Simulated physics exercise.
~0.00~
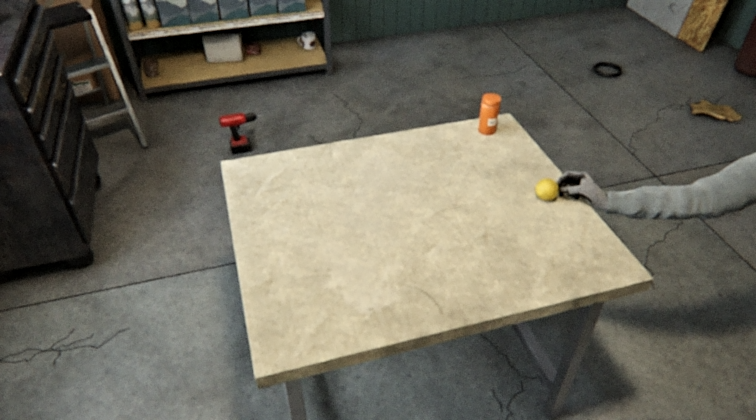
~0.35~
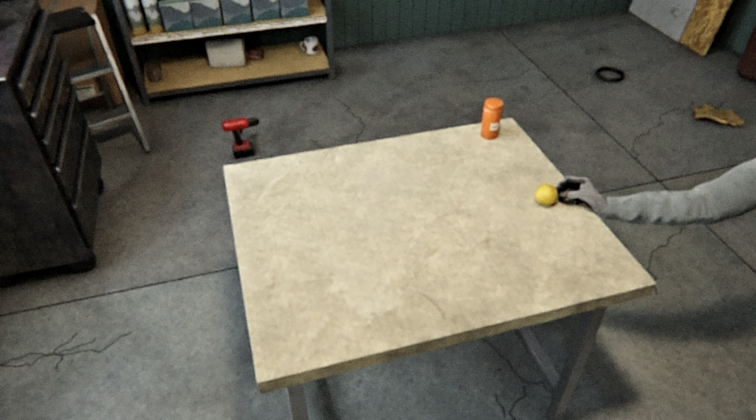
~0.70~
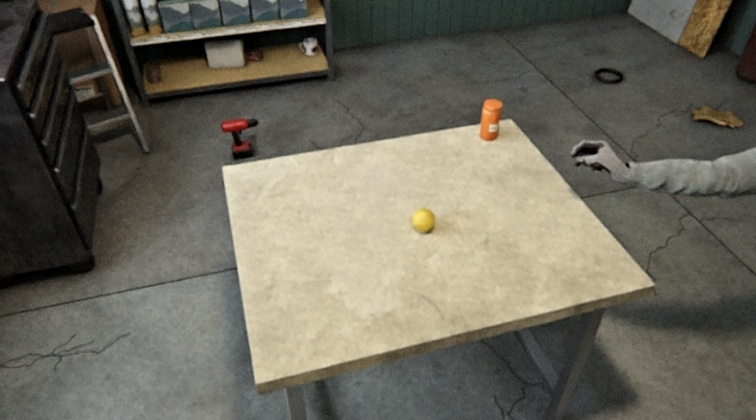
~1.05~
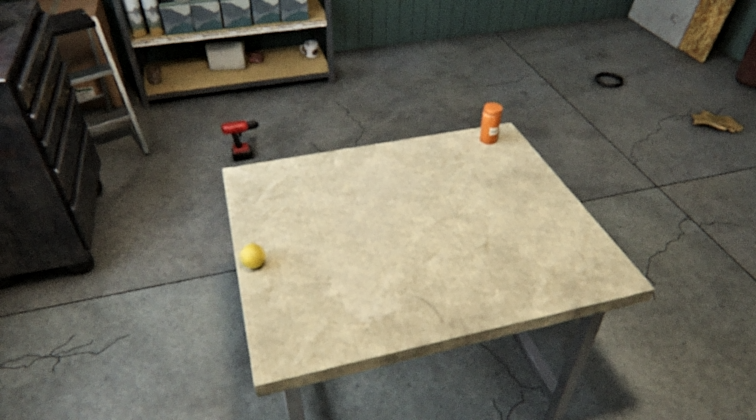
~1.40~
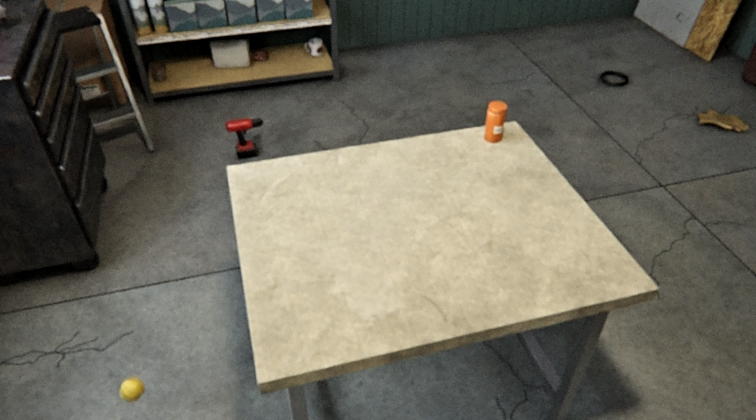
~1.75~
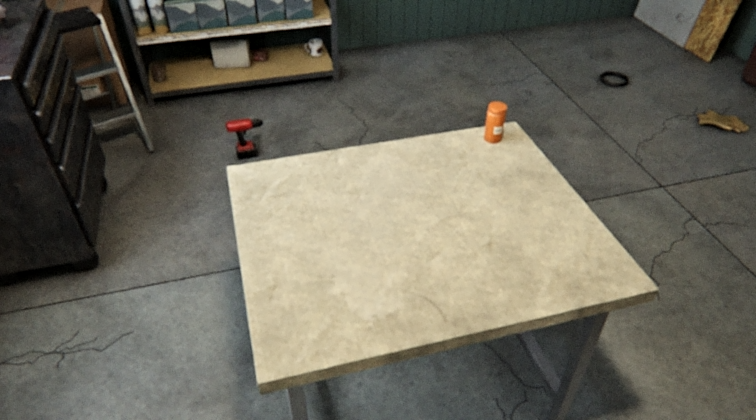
A gloved hand sends a yellow lemon left across a table and off its edge.
